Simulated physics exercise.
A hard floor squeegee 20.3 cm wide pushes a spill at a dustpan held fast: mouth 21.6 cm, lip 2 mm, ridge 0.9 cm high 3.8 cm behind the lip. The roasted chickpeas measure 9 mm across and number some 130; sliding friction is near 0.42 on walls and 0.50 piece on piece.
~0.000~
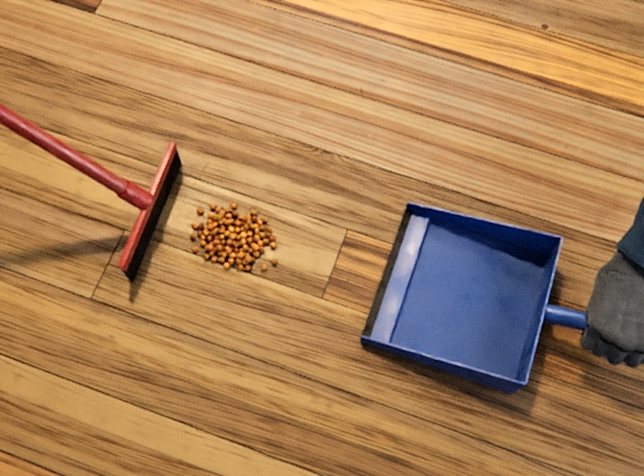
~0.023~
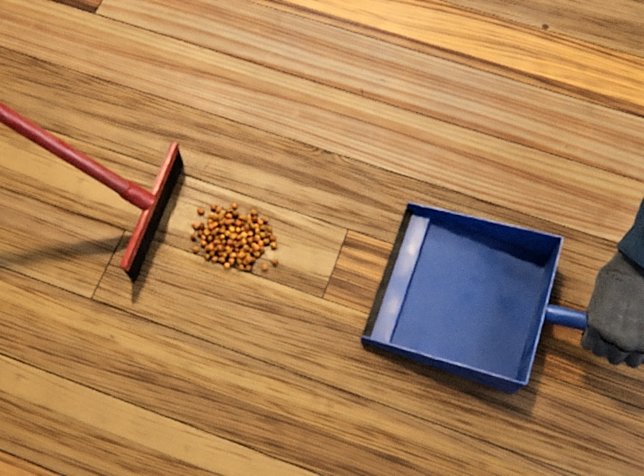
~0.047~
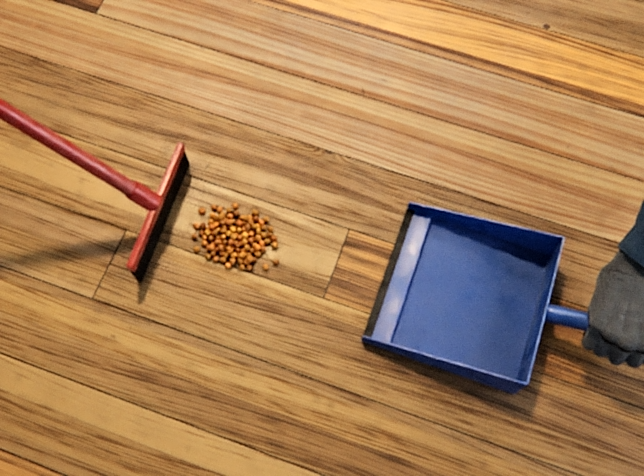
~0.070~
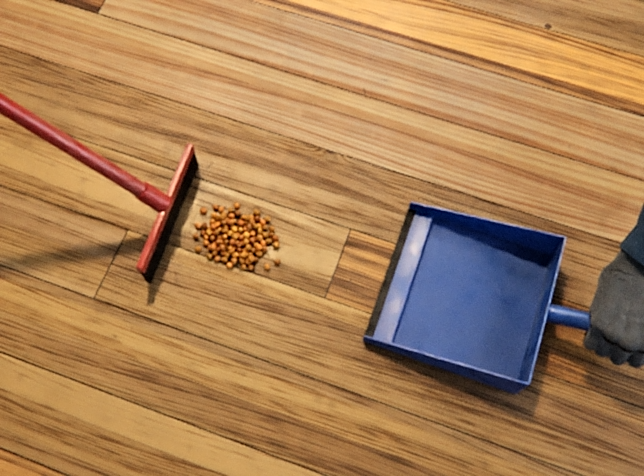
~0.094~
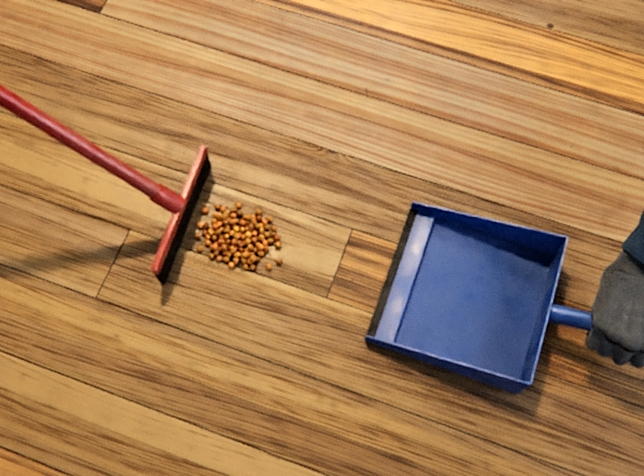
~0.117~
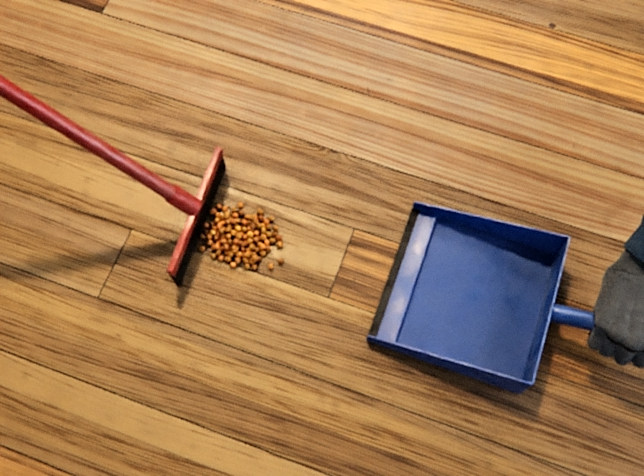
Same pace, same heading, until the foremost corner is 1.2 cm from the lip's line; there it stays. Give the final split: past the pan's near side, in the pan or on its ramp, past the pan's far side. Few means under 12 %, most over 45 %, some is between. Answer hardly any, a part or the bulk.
Near side hardly any, pan the bulk, far side hardly any.
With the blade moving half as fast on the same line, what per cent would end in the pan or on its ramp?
It would be near 50 per cent.
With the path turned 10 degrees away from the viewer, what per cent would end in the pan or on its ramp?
In that case some 40 per cent.
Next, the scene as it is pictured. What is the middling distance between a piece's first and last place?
About 26 cm.
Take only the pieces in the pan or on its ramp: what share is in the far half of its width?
About 70 per cent.
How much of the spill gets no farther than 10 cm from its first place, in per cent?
Roughly 0 per cent.
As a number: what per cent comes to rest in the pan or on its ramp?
Some 55 per cent.
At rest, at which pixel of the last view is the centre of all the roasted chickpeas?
Around (401, 267).
After 0.28 s, middle of the blade 15 cm from the lip; 0 % over the lip, far side 0 %, near side 5 %.
After 0.39 s, middle of the blade 5 cm from the lip; 0 % over the lip, far side 5 %, near side 5 %.
Then, at 0.63 s, middle of the blade 2 cm from the lip; 60 % over the lip, far side 5 %, near side 10 %.
At rest (1.2 s), near side 10 %, pan 55 %, far side 5 %, in front of the lip or behind the blade 30 %.
